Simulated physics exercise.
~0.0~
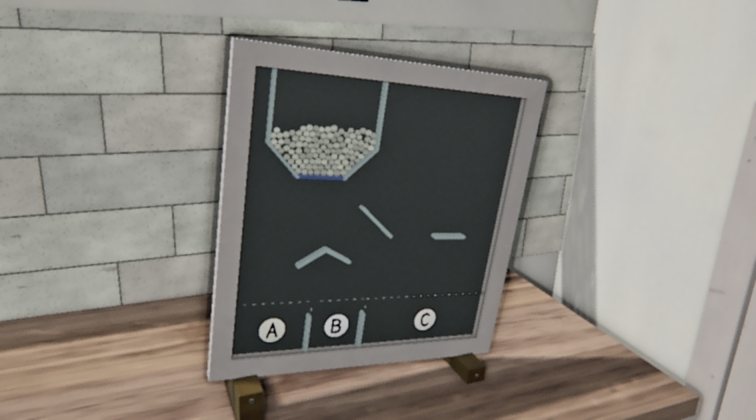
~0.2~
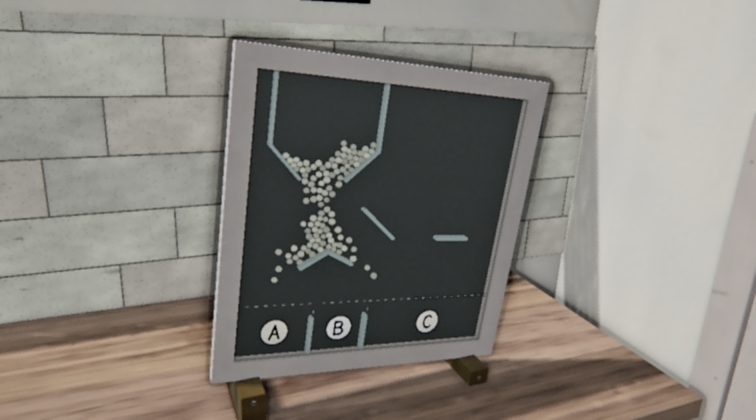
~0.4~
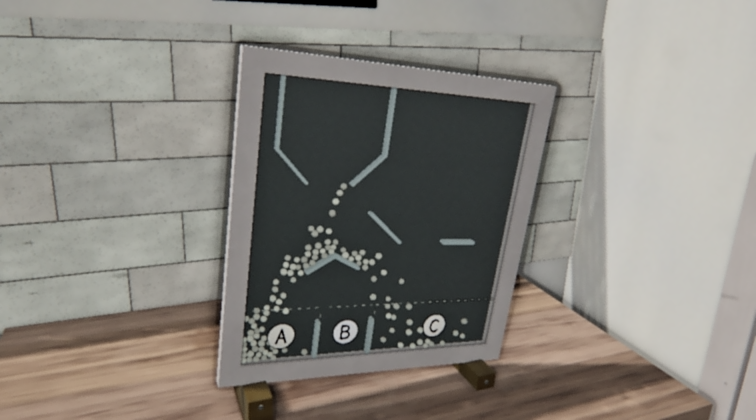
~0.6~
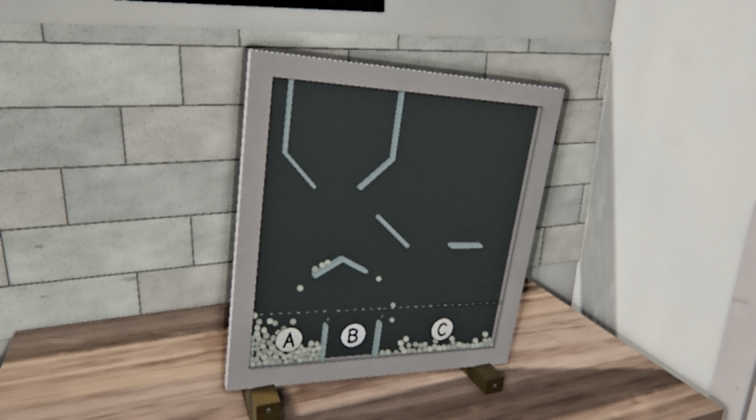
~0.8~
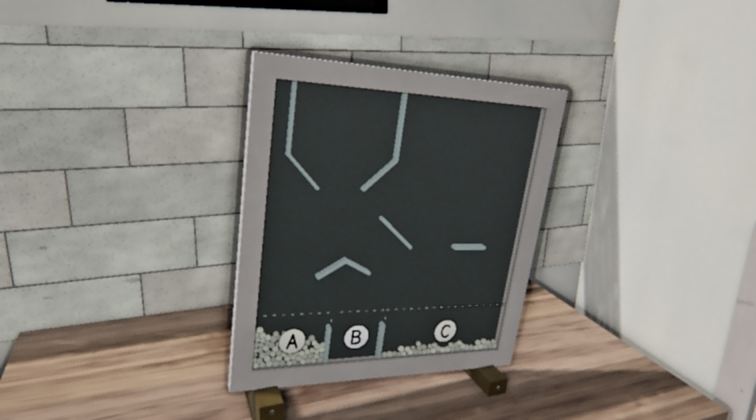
At first, small round whitish pills sit heaped in a funnel-shaped hopper on a dark framed panel, above lettered bins. The blue slide at the bottom is gone next, and the pills pour through the opening onto a peaked ledge below. They pile on the peak and spill off both sides, many dropping left into bin A and others falling right toward bin C, while the hopper empties. The last few roll off the ledge as the view shifts slightly. Finally, everything lies still, with the larger heap in A, a smaller layer in C, and B empty.
